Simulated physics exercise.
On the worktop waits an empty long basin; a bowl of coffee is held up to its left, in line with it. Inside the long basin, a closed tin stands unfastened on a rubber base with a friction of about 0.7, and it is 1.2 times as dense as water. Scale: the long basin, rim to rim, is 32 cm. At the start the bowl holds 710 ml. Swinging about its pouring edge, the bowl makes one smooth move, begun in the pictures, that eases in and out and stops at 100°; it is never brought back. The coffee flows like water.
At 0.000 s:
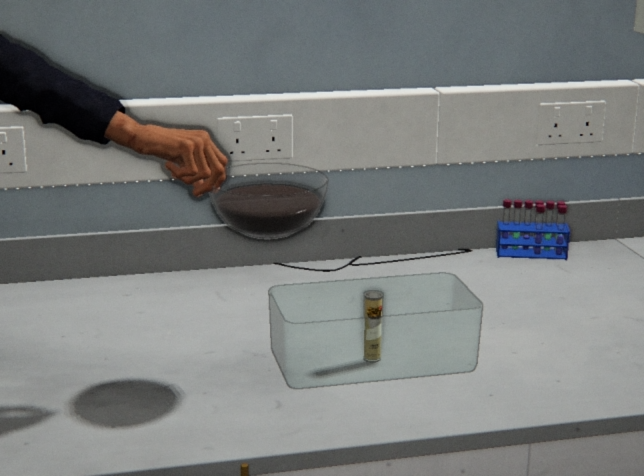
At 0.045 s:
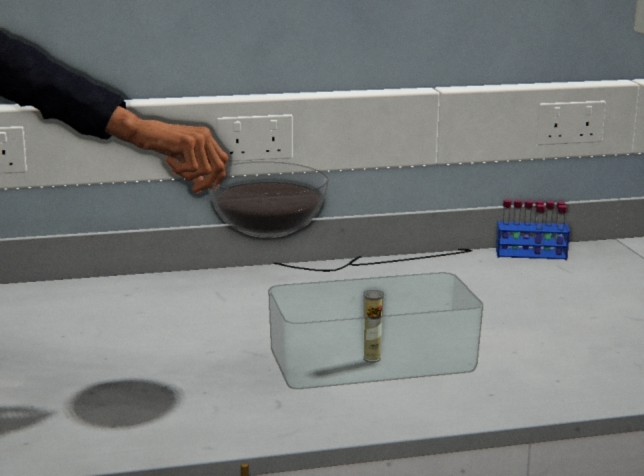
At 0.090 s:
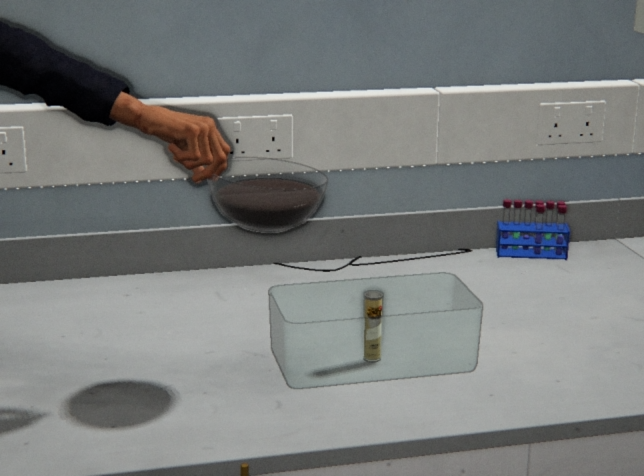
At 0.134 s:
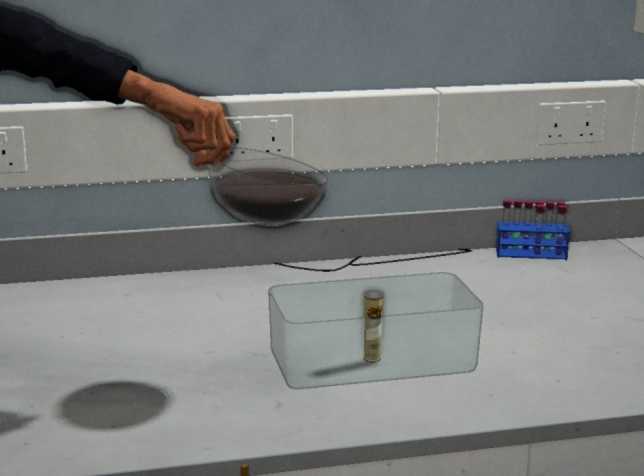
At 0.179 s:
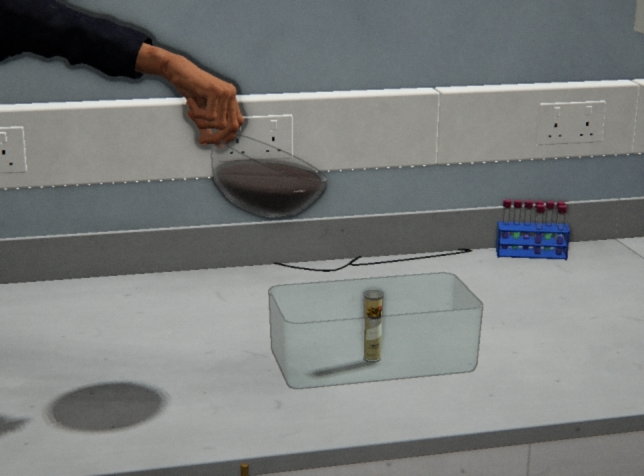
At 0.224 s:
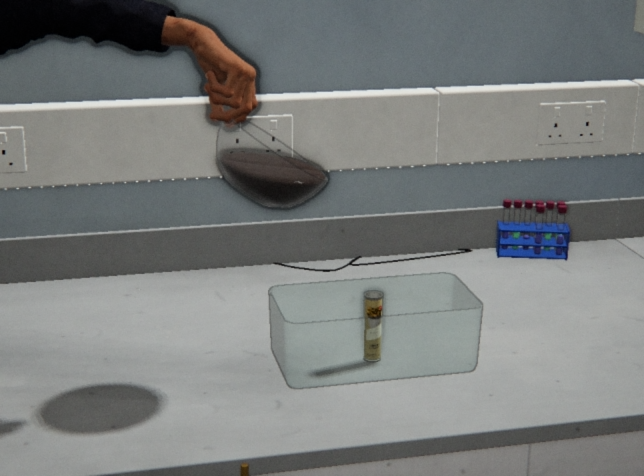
A laboratory worktop against a blue-grey wall with white socket panels is seen from slightly above by a still camera. A clear rectangular basin stands on the pale surface with a narrow, yellowish-brown labelled tin inside, a blue rack of red-capped tubes sits to the right, and a dark-sleeved hand holds a clear bowl of dark brown liquid at upper left. The hand rises and tilts the bowl rightward, slowly then faster, while its shadow slides slightly left.
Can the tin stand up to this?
It overturns.
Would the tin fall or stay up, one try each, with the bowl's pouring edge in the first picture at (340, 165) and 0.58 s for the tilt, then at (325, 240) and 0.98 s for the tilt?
The tin overturns the first time and stays vertical the second time.
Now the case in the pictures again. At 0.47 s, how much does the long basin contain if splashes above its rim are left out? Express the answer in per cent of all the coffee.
About 0%.
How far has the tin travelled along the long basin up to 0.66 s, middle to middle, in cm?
Near 0 cm.
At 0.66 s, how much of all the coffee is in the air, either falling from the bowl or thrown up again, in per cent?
Estimate: About 32 in a hundred.
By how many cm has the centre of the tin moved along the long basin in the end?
Around 8.0 cm.
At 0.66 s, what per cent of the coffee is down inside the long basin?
Near 68 per cent of the total.
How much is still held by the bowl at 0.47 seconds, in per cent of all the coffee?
I'd put it near 32 percent.
By 0.47 s the tilt is 94° and 33 per cent is still to pour; the tin stands where it began.
By 0.66 s the tilt is 100° and 0 per cent is still to pour; the tin stands where it began.
By 0.85 s the tilt is 100° and 0 per cent is still to pour; the tin leans 14°.
By 1.06 s the tilt is 100° and 0 per cent is still to pour; the tin lies on its side.
At rest the tin lies on its side.
